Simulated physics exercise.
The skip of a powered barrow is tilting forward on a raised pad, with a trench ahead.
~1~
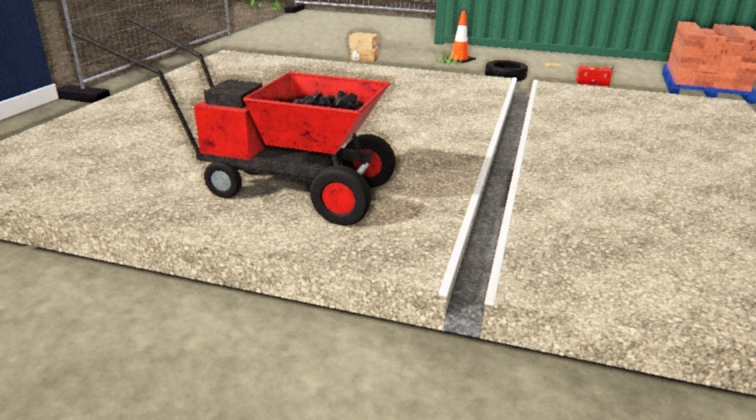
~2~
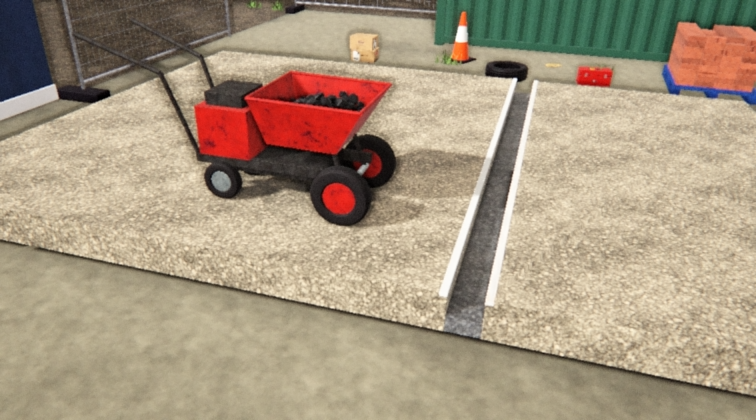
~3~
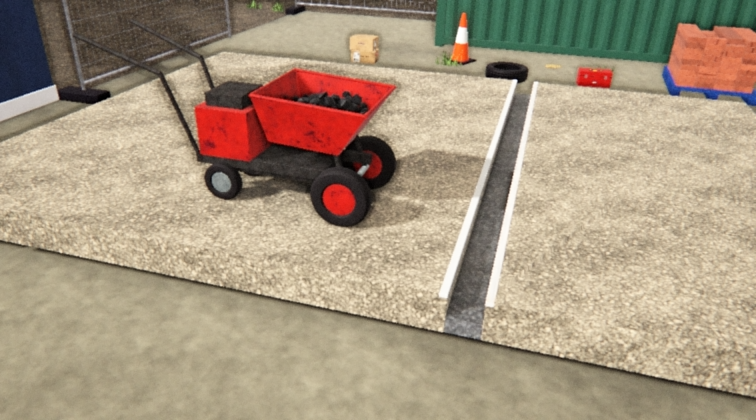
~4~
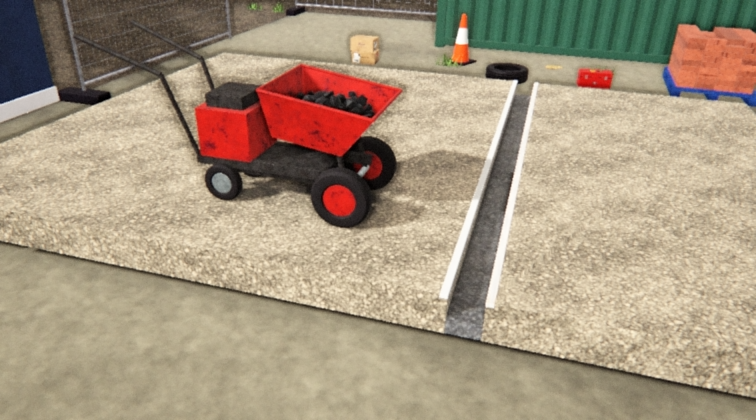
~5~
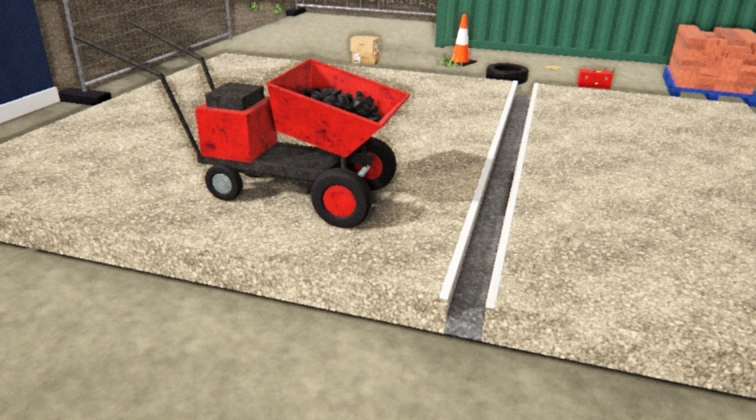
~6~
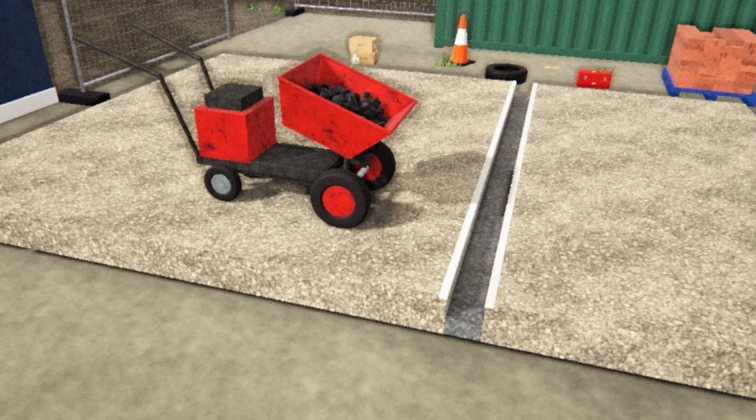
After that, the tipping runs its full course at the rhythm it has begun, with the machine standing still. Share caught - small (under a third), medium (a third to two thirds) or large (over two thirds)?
Medium.
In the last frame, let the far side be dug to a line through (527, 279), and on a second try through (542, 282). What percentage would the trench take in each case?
I'd say some 60 in a hundred, followed by 60 in a hundred.
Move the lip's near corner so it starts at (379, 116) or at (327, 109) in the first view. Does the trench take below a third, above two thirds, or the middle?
Try one, more than two thirds; try two, below one third.
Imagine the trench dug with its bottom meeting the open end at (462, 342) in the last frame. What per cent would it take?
Estimate: Approx. 50 %.
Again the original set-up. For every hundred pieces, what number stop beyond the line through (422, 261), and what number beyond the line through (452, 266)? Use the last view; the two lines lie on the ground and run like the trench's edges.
Result, first then second: 90 %, 50 %.
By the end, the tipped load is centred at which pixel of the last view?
Once nothing moves, the middle sits near (475, 227).
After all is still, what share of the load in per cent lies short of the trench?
40 per cent.
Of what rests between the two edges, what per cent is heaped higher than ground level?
Close to 10 percent.
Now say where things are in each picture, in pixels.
In the first frame, lip of the skip (359, 113), level; top of the load (316, 110), lumps of coal; first edge of the trench (453, 263); far edge (496, 271), the trench under half as wide as the skip, and about half as deep as wide.
In the second frame, lip of the skip (360, 114), level; top of the load (316, 110).
In the third frame, lip of the skip (365, 117), tipped barely; top of the load (319, 109).
In the fourth frame, lip of the skip (372, 121), tipped a little; top of the load (325, 108).
In the fifth frame, lip of the skip (381, 126), tipped a little; top of the load (315, 103).
In the sixth frame, lip of the skip (390, 133), tipped clearly; top of the load (322, 100); first edge of the trench (453, 266); far edge (496, 274).
Just after the last frame, skip tipped steeply; every one in the skip.
A moment on, skip tipped right over; the larger part in the skip; about a tenth short of the trench; about a tenth in or heaped over the trench.
Further on, skip tipped right over; roughly a quarter in the skip; roughly a third short of the trench; roughly half in or heaped over the trench.
When it is over, skip tipped right over; about a tenth in the skip; roughly a third short of the trench; roughly half in or heaped over the trench; not one beyond it.
